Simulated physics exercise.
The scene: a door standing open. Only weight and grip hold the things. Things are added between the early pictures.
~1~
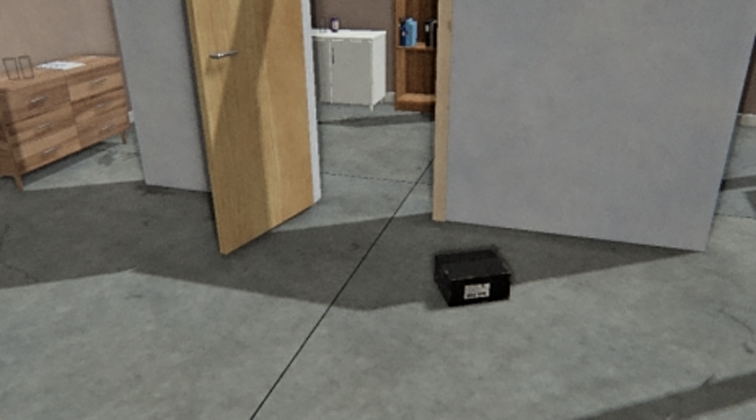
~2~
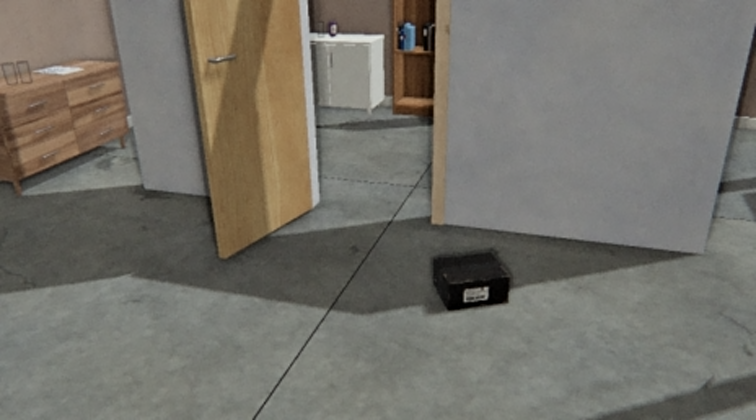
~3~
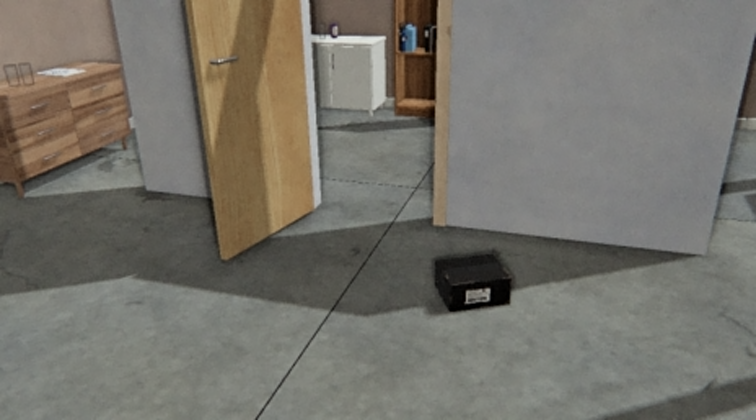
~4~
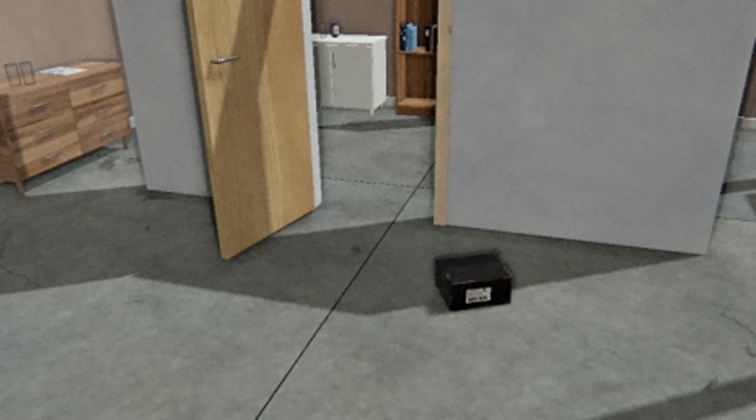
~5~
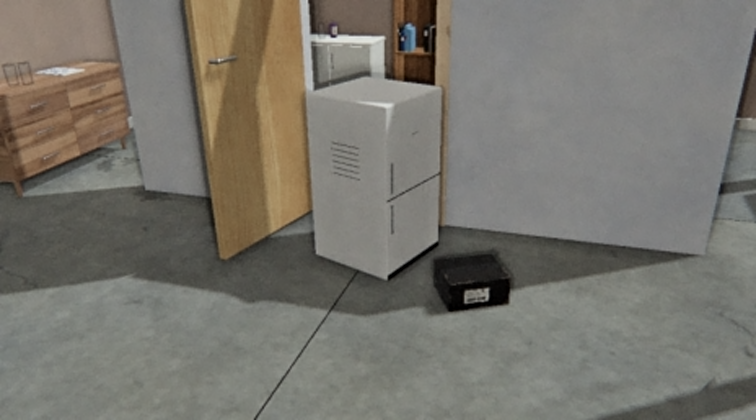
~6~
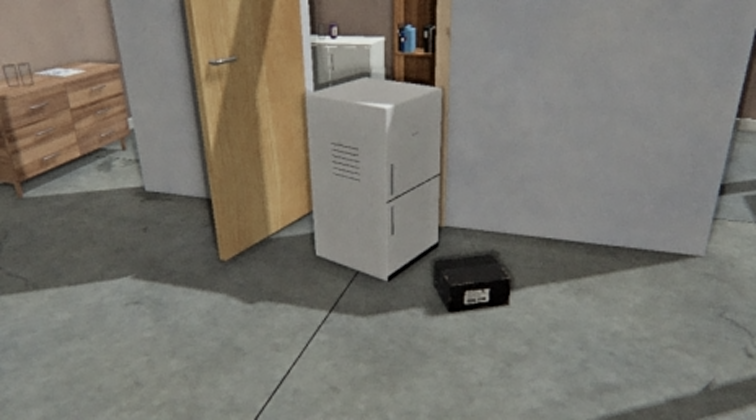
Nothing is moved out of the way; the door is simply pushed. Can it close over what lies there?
As it turns out, it stops short.
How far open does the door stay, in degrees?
About 65°.
Then, 0.30 s after the last picture, open by 98°.
Then, 0.50 s after the last picture, open by 86°.
Then, 0.70 s after the last picture, open by 73°.
Then, 0.80 s after the last picture, open by 66°.
At rest, open by 66°; both in place. Seen from the same camera at the end, white appliance near (378, 175).
